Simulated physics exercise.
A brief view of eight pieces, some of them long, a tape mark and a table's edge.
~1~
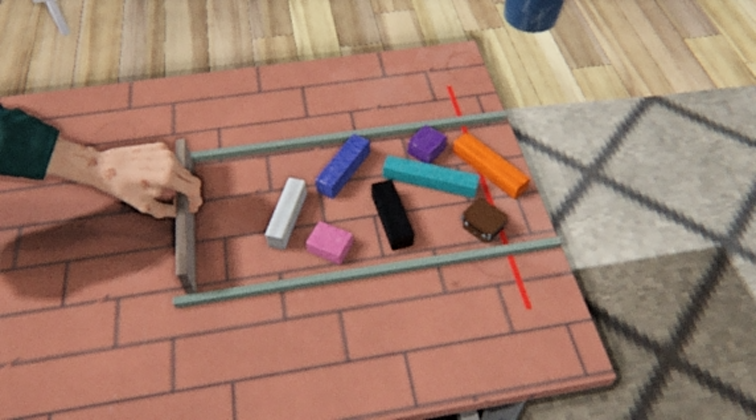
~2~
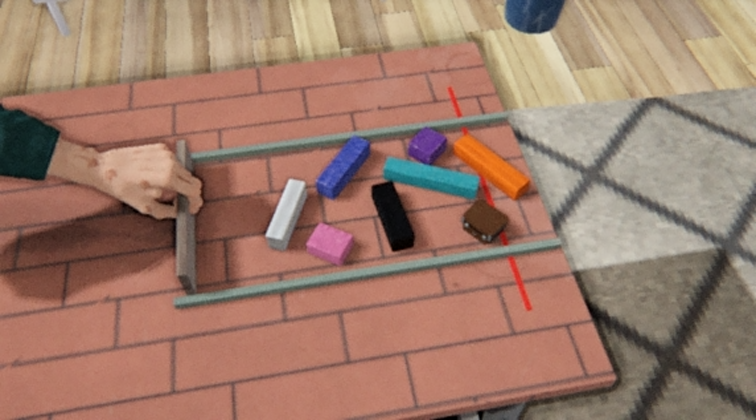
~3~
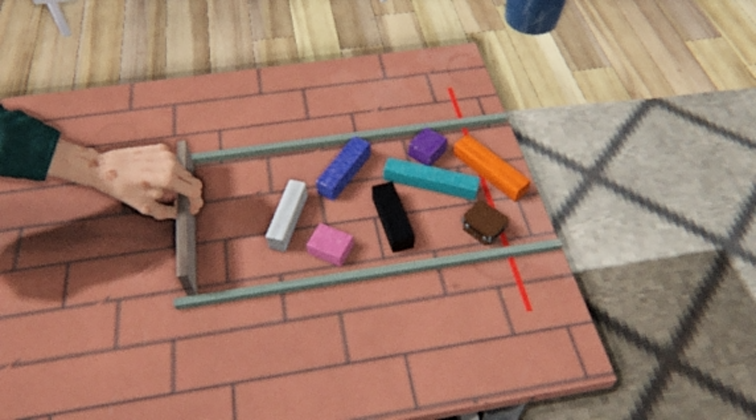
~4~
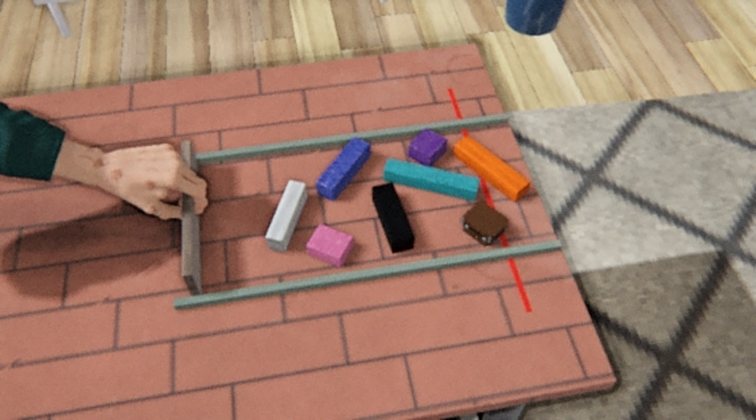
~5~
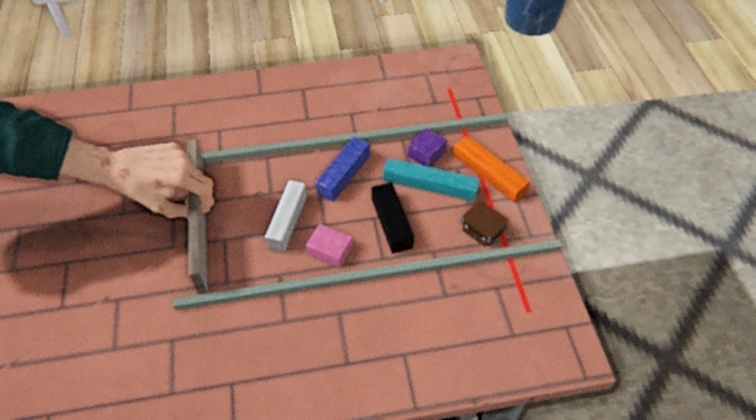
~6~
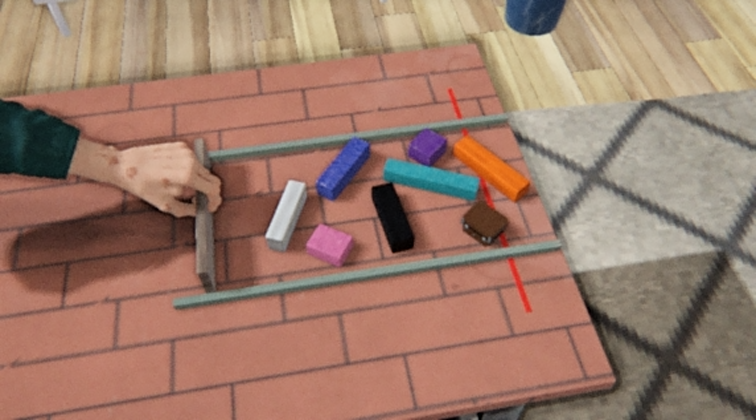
A hand in a dark green sleeve grips an upright grey board at the left of a brick-patterned tabletop, seen from above at an angle, with wooden flooring and a patterned rug beyond. Between two grey-green rails lie white, pink, blue, black, teal, purple, orange and brown pieces, the last two by a red line at right. The hand, still at first, slides the board slightly rightward, touching nothing, while the pieces and camera stay still.
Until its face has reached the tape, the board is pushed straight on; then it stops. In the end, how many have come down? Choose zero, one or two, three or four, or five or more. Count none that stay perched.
By the end, three or four have come down.
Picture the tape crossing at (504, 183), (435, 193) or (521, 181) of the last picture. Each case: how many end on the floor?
Counts per try: 5; 0; 6.
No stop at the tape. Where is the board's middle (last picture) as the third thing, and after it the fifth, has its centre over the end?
About (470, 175), then (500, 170).
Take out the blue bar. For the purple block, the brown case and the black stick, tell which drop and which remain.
Final state: Purple block in place, brown case off, black stick in place.
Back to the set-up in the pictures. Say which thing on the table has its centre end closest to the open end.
Purple block.
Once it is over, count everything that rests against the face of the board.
Tally at the end: 3.
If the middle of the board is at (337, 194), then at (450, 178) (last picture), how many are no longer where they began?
First 3, then 8.
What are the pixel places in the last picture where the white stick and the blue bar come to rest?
Result: One about (495, 184), other about (493, 146).
A little later, none off yet; orange stick at rest near (491, 168); brown case at rest near (484, 225); purple block at rest near (427, 148).
Next, none off yet; orange stick at rest near (491, 168); brown case at rest near (484, 225); purple block at rest near (428, 147).
Later still, none off yet; orange stick shifted a little near (520, 162); brown case shifted about its own width near (526, 221); purple block shifted well along near (472, 133).
When it is over, the number that fall off is three or four; down, turquoise bar, brown case and orange stick.
